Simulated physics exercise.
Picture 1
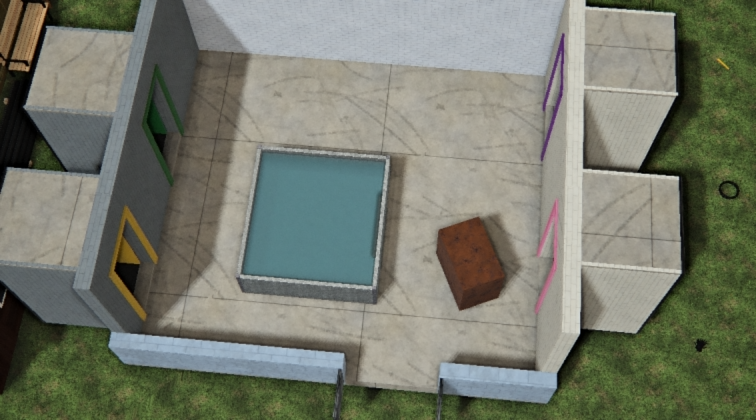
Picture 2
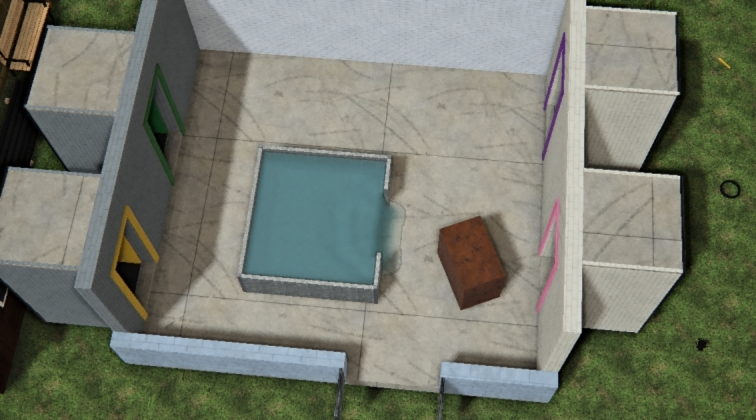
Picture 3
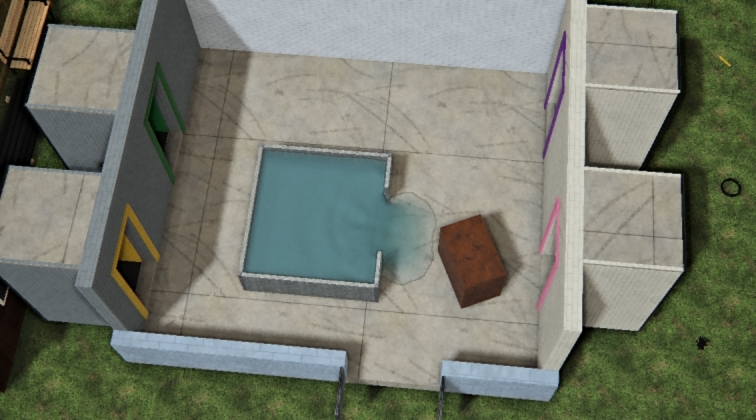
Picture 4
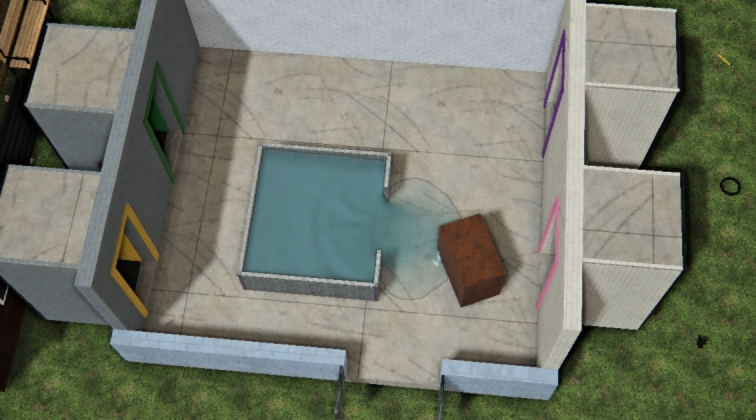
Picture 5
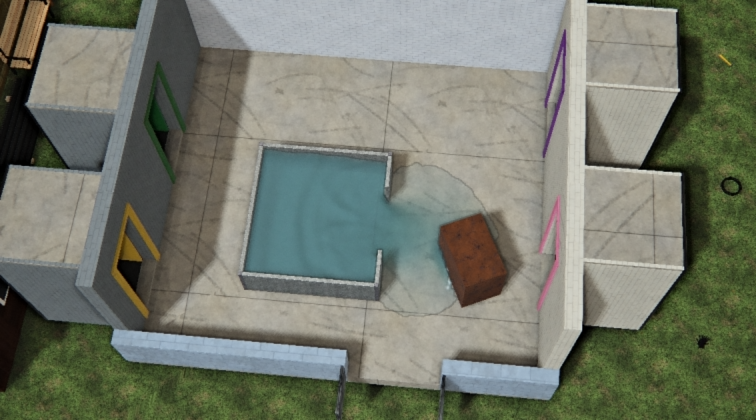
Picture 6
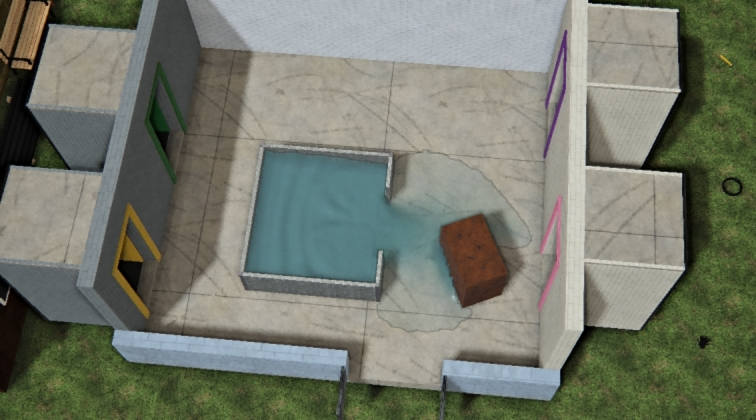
At first, still water fills a square open tank in a walled court, with a rusty brown block standing to its right. Water then pours through a gap in the tank's right side, spreads across the pale floor in a widening fan, and flows around the unmoving block.
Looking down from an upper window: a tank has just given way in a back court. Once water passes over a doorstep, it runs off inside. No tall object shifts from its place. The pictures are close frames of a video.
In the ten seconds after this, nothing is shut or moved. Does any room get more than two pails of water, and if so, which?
Door by door: The pink door does; the green door does not; the yellow door does not; the purple door does not.
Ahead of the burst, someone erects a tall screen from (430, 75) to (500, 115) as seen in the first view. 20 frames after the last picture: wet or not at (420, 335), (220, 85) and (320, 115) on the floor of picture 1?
In that order: Awash, clear, free of water.
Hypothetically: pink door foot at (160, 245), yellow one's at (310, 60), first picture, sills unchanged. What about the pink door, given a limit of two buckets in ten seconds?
I'd say the pink one doesn't reach it.
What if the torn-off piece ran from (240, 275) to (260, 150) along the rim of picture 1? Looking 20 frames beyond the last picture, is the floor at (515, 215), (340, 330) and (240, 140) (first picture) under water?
Spot one ends up untouched by the spill, spot two deluged, spot three deluged.
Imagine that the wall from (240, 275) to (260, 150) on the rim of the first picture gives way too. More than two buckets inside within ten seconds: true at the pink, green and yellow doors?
As I see it, the pink door breaks the limit, the green door breaks the limit and the yellow door breaks the limit.
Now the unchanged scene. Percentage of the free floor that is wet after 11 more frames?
Roughly 35 %.
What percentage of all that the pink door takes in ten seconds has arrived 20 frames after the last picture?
It works out at roughly 10 percent of the ten-second total.
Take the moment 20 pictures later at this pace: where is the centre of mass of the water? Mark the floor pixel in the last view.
The balance point is around (402, 211).
A moment on, water covers 25 % of the floor; the pink door wet at the sill, nothing in, the green door not reached, the yellow door not reached, the purple door not reached.
Next, water covers 35 % of the floor; the pink door under two buckets in, the green door not reached, the yellow door not reached, the purple door wet at the sill, nothing in.
Then, water covers 45 % of the floor; the pink door under two buckets in, the green door not reached, the yellow door not reached, the purple door wet at the sill, nothing in.
Later, water covers 75 % of the floor; the pink door far over two buckets in, the green door wet at the sill, nothing in, the yellow door not reached, the purple door wet at the sill, nothing in.
In the end, water covers 95 % of the floor; the pink door far over two buckets in, the green door wet at the sill, nothing in, the yellow door wet at the sill, nothing in, the purple door wet at the sill, nothing in.
